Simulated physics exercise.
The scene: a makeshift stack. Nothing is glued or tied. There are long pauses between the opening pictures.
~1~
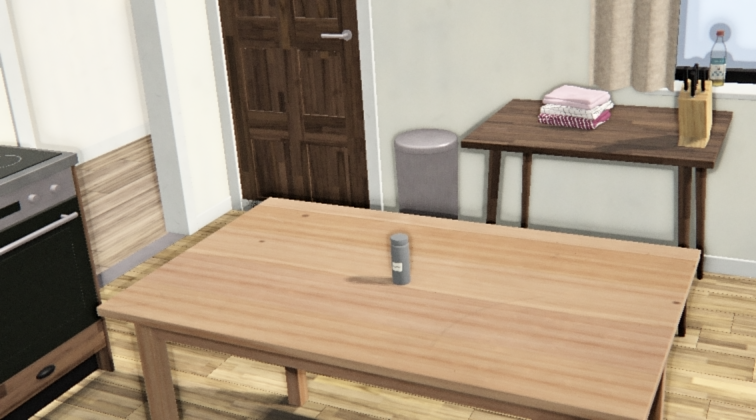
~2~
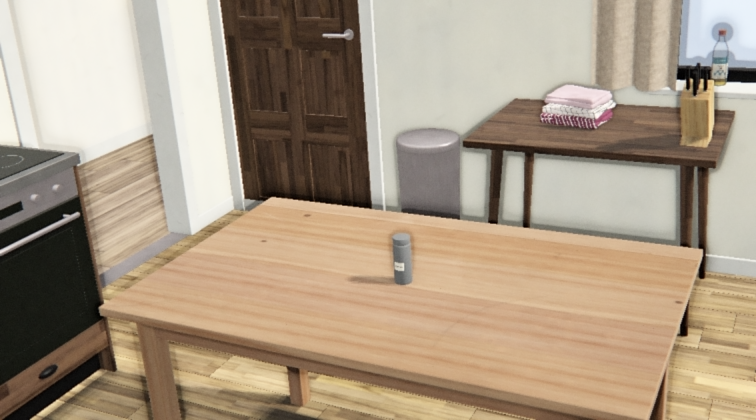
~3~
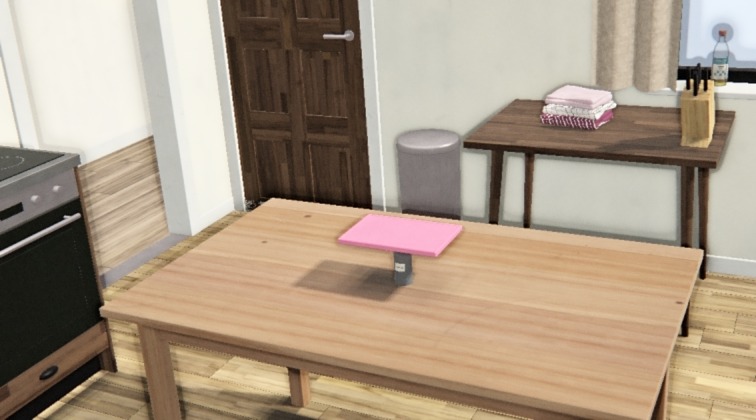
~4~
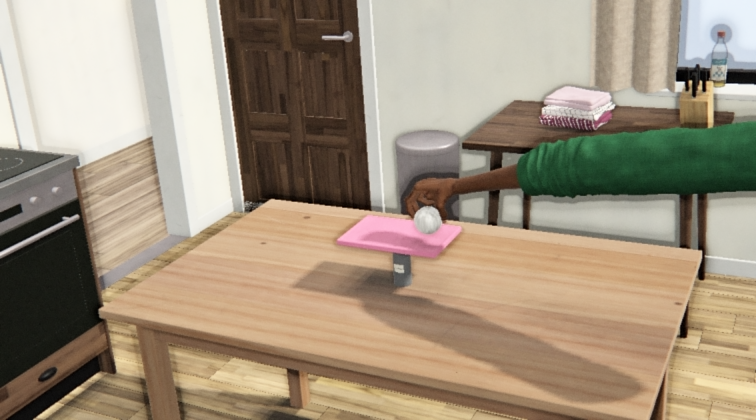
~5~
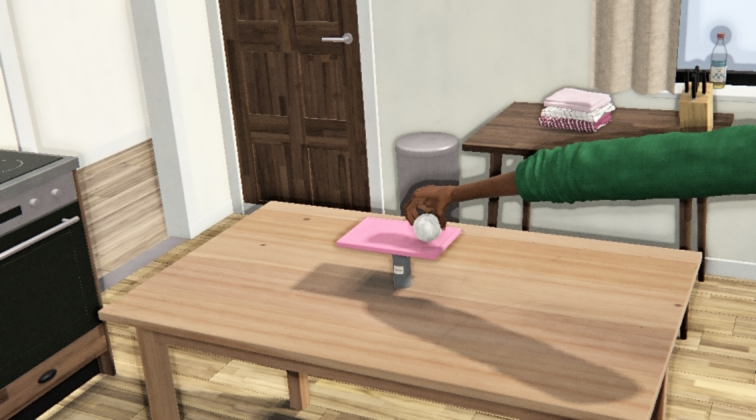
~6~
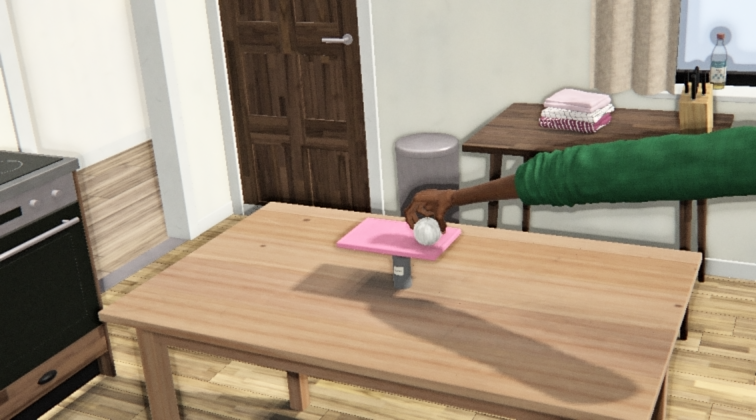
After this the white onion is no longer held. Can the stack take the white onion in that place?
The stack gives way.
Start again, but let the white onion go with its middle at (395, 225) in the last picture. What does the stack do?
Then it stays up.
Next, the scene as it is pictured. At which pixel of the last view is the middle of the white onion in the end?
Near (446, 293).
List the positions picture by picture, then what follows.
In the first picture, the last thing is not in view yet.
In the second picture, the last thing is not in view yet.
In the third picture, the last thing is not in view yet; pink lid (400, 234).
In the fourth picture, still above its spot; white onion (428, 220); pink lid (399, 236).
In the fifth picture, still above its spot; white onion (427, 227); pink lid (399, 237).
In the sixth picture, set down, still held; white onion (428, 231); pink lid (399, 238).
Then, 0.40 s on from there, white onion now fallen; pink lid turned 66° from how it was put.
Then, 0.70 s on from there, pink lid on its side.
Then, 1.50 s on from there, pink lid now fallen.
In the end, fallen, pink lid and white onion; grey shaker unmoved. At the end, from the last picture's camera, white onion near (446, 293). The stack loses its balance.
